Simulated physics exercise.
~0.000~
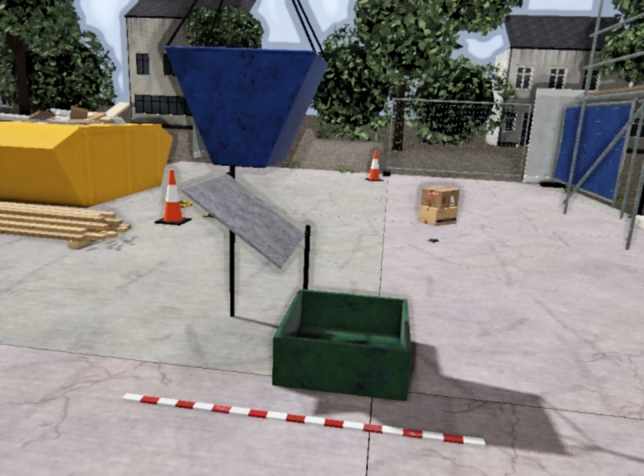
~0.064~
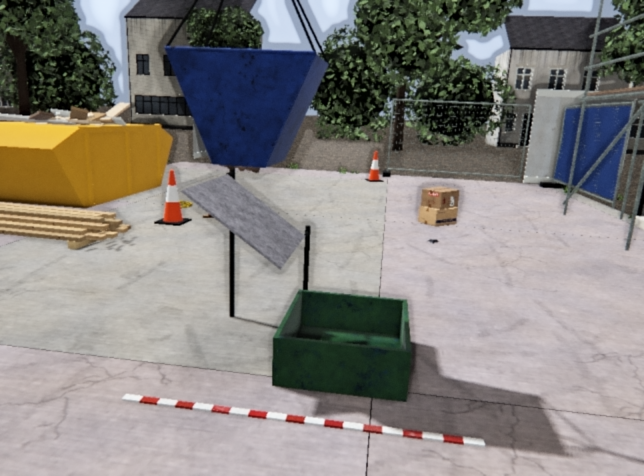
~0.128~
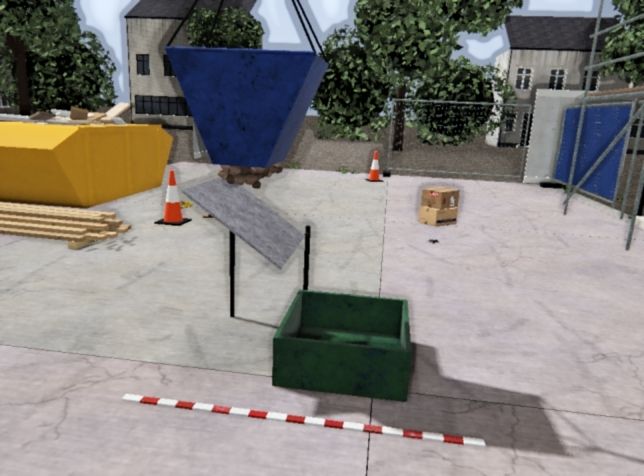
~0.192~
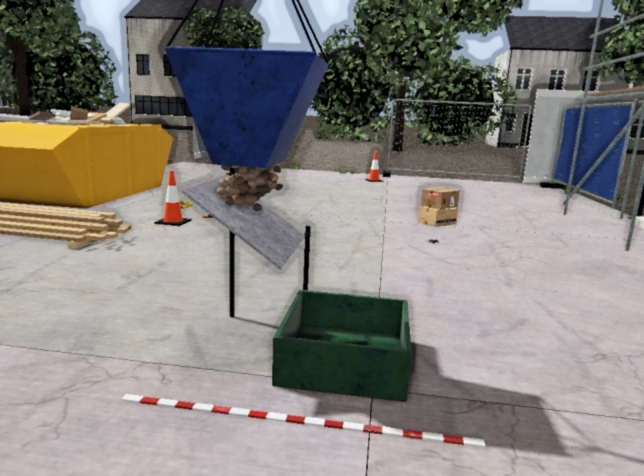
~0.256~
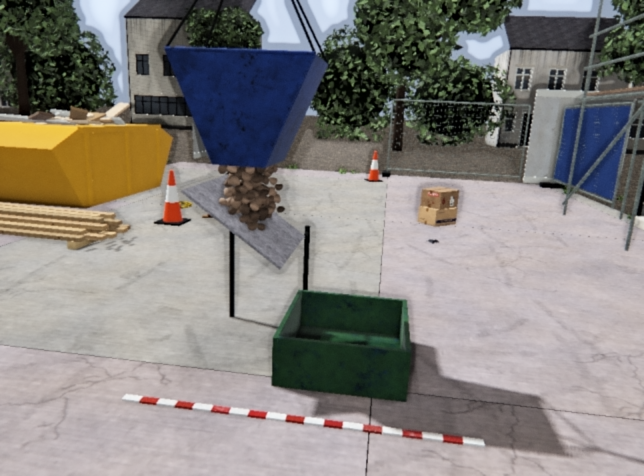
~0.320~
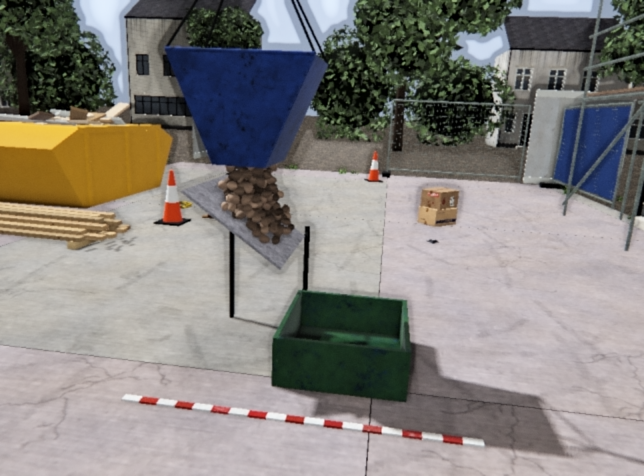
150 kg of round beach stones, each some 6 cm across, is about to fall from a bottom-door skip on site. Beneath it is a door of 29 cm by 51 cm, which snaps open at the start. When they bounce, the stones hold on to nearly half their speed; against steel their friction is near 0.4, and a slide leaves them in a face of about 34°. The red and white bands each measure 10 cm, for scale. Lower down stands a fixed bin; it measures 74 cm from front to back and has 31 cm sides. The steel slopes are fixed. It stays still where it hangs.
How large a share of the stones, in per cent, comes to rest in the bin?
Some 69 per cent comes to rest there.
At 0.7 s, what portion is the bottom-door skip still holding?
Estimate: About 15 %.
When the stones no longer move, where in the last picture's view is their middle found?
Their centre ends up around (364, 352).
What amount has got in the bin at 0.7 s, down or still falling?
At that moment: About 30 %.
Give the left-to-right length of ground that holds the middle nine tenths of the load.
Some 100 cm from left to right.
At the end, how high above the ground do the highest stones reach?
Looks like they stop near 28 cm off the ground.
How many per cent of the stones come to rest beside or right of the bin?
Around 30 in a hundred of them.
After 0.7 s, 16 % in the bottom-door skip, 43 % on the steel, 7 % falling or lying left of the bin, 28 % falling or lying in the bin, 7 % falling or lying beside or right of the bin; the stones farthest right are at (391, 337).
After 1.1 s, 0 % in the bottom-door skip, 14 % on the steel, 5 % falling or lying left of the bin, 59 % falling or lying in the bin, 23 % falling or lying beside or right of the bin; the stones farthest right are at (447, 379).
After 1.7 s, 0 % in the bottom-door skip, 2 % falling or lying left of the bin, 69 % falling or lying in the bin, 30 % falling or lying beside or right of the bin; the stones farthest right are at (557, 414).
After 2.6 s, 0 % in the bottom-door skip, 2 % falling or lying left of the bin, 69 % falling or lying in the bin, 29 % falling or lying beside or right of the bin; the stones farthest right are at (589, 406).
After 4.5 s, 0 % in the bottom-door skip, 2 % left of the bin, 69 % in the bin, 29 % beside or right of the bin; the stones farthest right are at (591, 406).
